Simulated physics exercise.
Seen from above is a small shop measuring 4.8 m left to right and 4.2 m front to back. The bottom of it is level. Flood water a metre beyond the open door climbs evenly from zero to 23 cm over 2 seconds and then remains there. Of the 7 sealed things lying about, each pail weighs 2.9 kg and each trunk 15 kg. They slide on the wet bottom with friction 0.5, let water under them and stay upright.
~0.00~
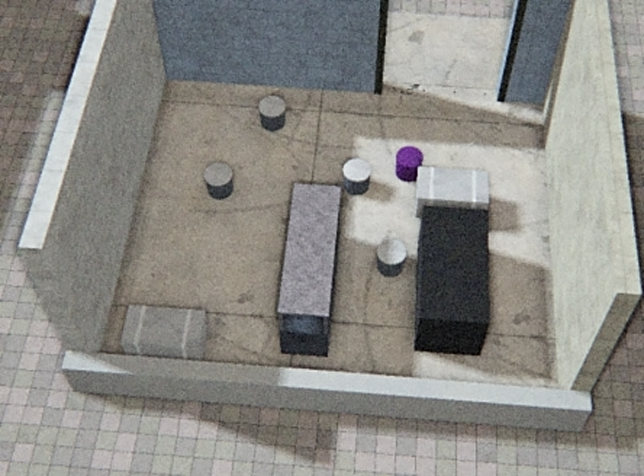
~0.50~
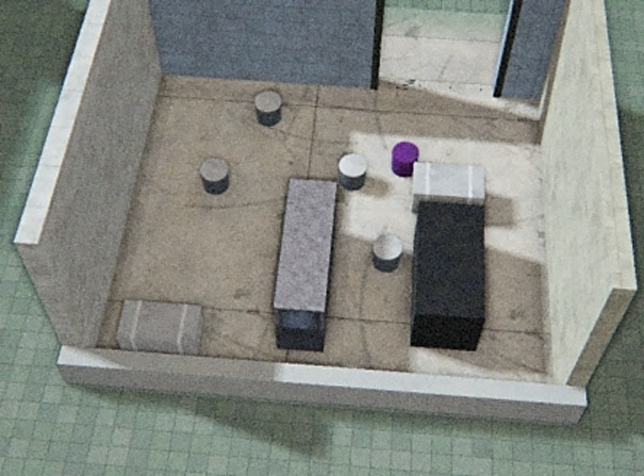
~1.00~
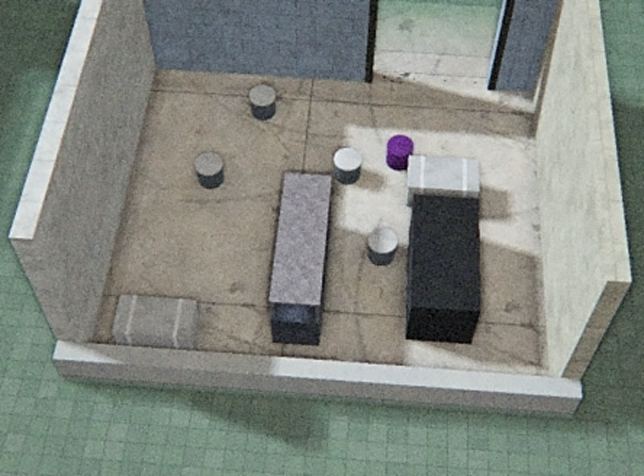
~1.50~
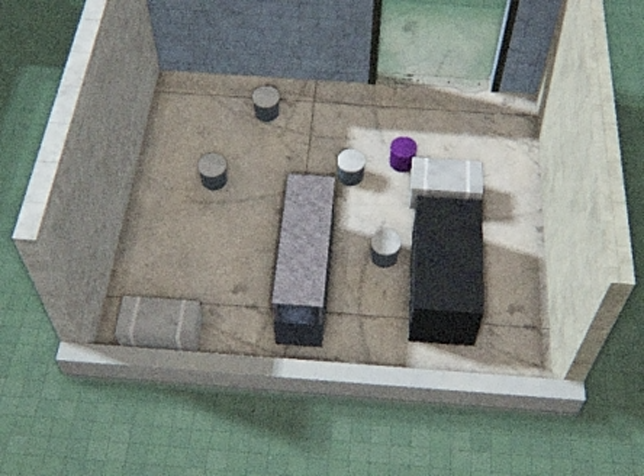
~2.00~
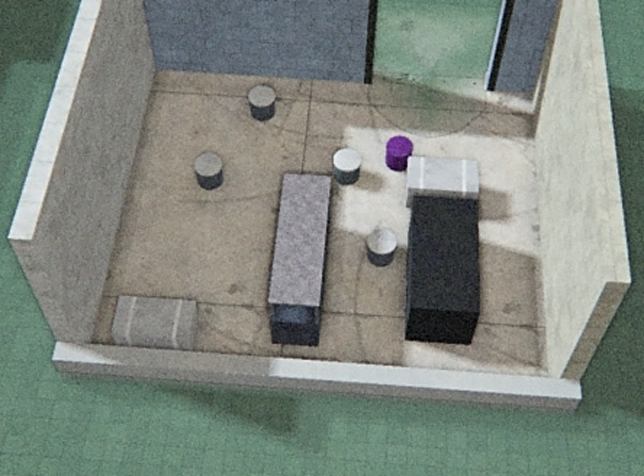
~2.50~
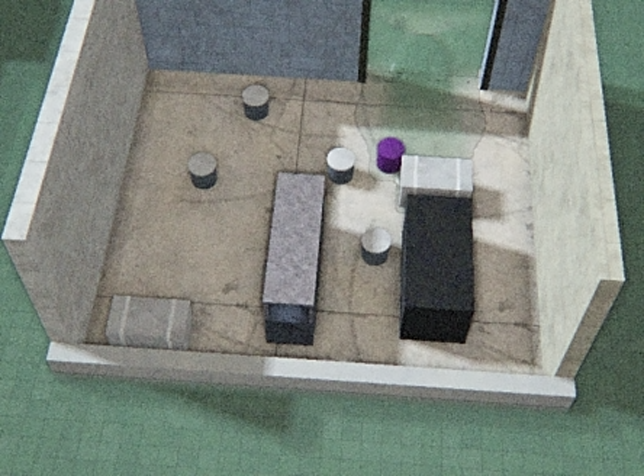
Greenish water spread over the paving around a small open-topped shop and came in through the back doorway, and then the purple pail shifted slightly left while everything else inside stayed put.
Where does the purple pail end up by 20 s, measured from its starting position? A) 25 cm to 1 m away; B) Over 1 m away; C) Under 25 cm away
B.
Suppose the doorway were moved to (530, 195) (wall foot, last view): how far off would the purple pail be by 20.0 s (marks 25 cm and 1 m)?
Then the purple pail gets carried off.
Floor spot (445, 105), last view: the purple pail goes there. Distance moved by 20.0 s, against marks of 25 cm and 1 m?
Result: It drifts a great deal.
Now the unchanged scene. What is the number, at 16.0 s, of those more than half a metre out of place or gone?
Tally at that time: 5.
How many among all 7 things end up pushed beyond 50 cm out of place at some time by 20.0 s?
Count: 7.
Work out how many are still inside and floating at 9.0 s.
That would be 6 of them.
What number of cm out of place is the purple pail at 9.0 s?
It is about 300 cm out of place by then.
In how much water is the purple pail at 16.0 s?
Roughly 13 cm deep.
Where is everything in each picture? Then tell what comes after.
In the first frame, the purple pail at (410, 156) rests on the ground; water covers 0.0 m2; 0 of 7 have shifted.
In the second frame, the purple pail at (406, 152), on the bottom; 0.0 m2 under water; 0 of 7 have shifted.
In the third frame, the purple pail at (401, 145) rests on the ground; 0.0 m2 under water; 0 of 7 have shifted.
In the fourth frame, the purple pail at (404, 147), on the bottom; 0.0 m2 under water; 0 of 7 have shifted.
In the fifth frame, the purple pail at (400, 146) rests on the ground; water covers 0.9 m2; 0 of 7 have shifted.
In the sixth frame, the purple pail at (391, 148) rests on the ground, 6 cm from its start; water covers 1.9 m2; 1 of 7 have shifted.
After 4.0 s the purple pail is near (340, 294), 2.1 m from its start, afloat; 1 afloat.
After 9.0 s the purple pail is near (189, 318), 3.2 m from its start, afloat; 6 afloat.
After 16.0 s the purple pail is near (145, 263), 3.2 m from its start, afloat; 7 afloat.
After 20.0 s the purple pail is near (135, 247), 3.2 m from its start, afloat; 7 afloat.
